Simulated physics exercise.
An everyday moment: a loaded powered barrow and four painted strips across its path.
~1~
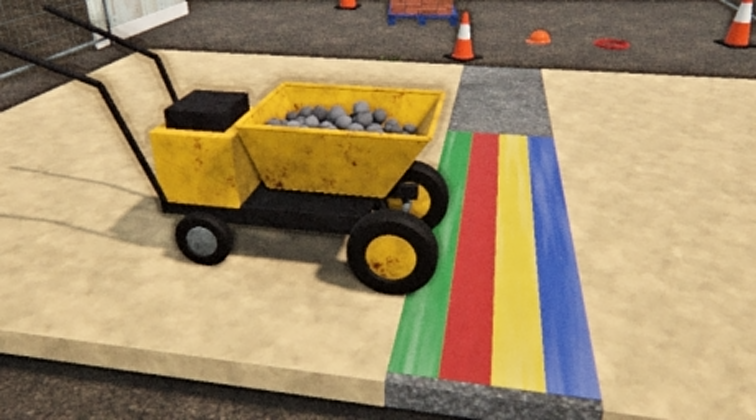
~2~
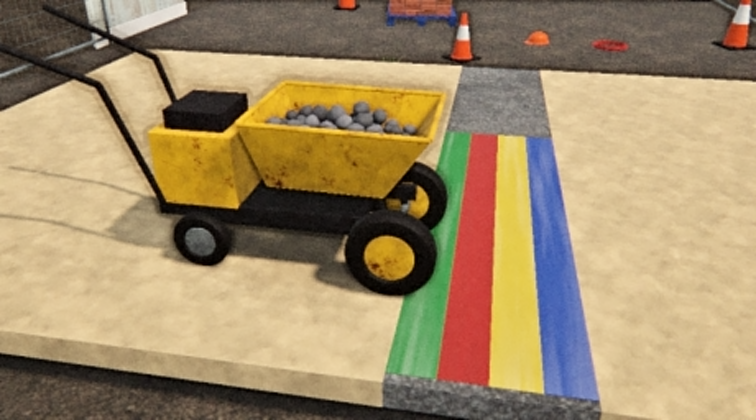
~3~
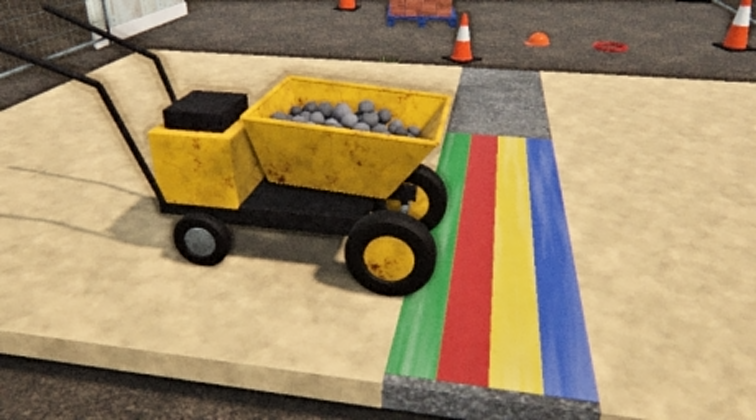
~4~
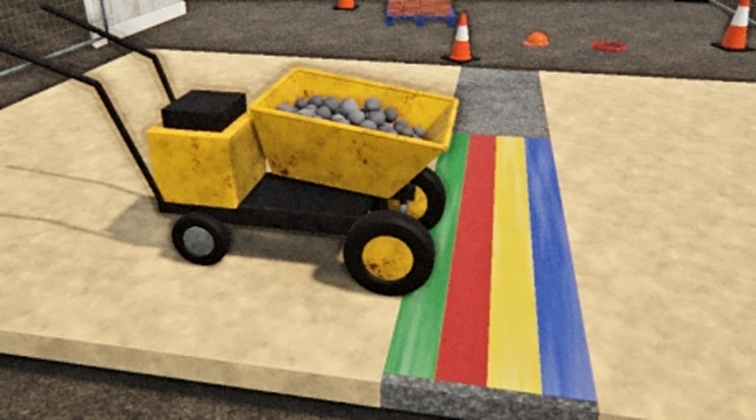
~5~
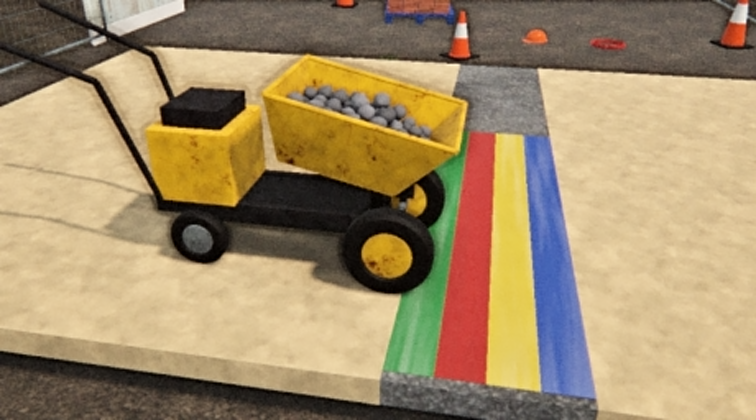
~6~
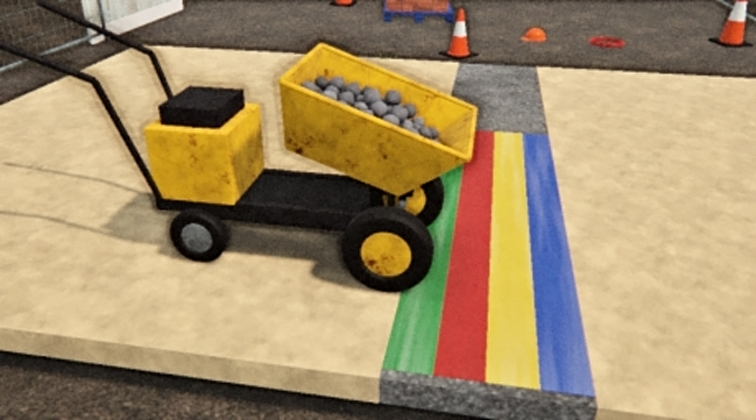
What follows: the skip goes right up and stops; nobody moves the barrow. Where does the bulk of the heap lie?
The heap favours the blue strip.
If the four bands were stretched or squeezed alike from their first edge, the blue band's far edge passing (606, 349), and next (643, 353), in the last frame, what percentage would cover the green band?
In turn 0 and 0 in a hundred.
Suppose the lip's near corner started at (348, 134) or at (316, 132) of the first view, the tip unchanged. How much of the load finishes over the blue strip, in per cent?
Roughly 10 per cent, and 0 per cent.
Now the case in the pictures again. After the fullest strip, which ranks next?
The runner-up: The yellow strip.
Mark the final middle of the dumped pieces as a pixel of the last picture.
Around (554, 265).
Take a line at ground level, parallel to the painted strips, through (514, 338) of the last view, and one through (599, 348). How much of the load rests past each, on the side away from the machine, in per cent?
In turn 90 and 20 in a hundred.
Soon after the last picture, skip tipped steeply; all in the skip.
A little later, skip tipped steeply; nearly all in the skip; a stray few over the yellow strip; a small part over the blue strip.
Later still, skip tipped right over; about a quarter in the skip; a small part over the yellow strip; about a third over the blue strip; about a quarter off the paint.
By the end, skip tipped right over; a small part in the skip; none over the green strip; none over the red strip; about a quarter over the yellow strip; about a third over the blue strip; about a quarter off the paint.
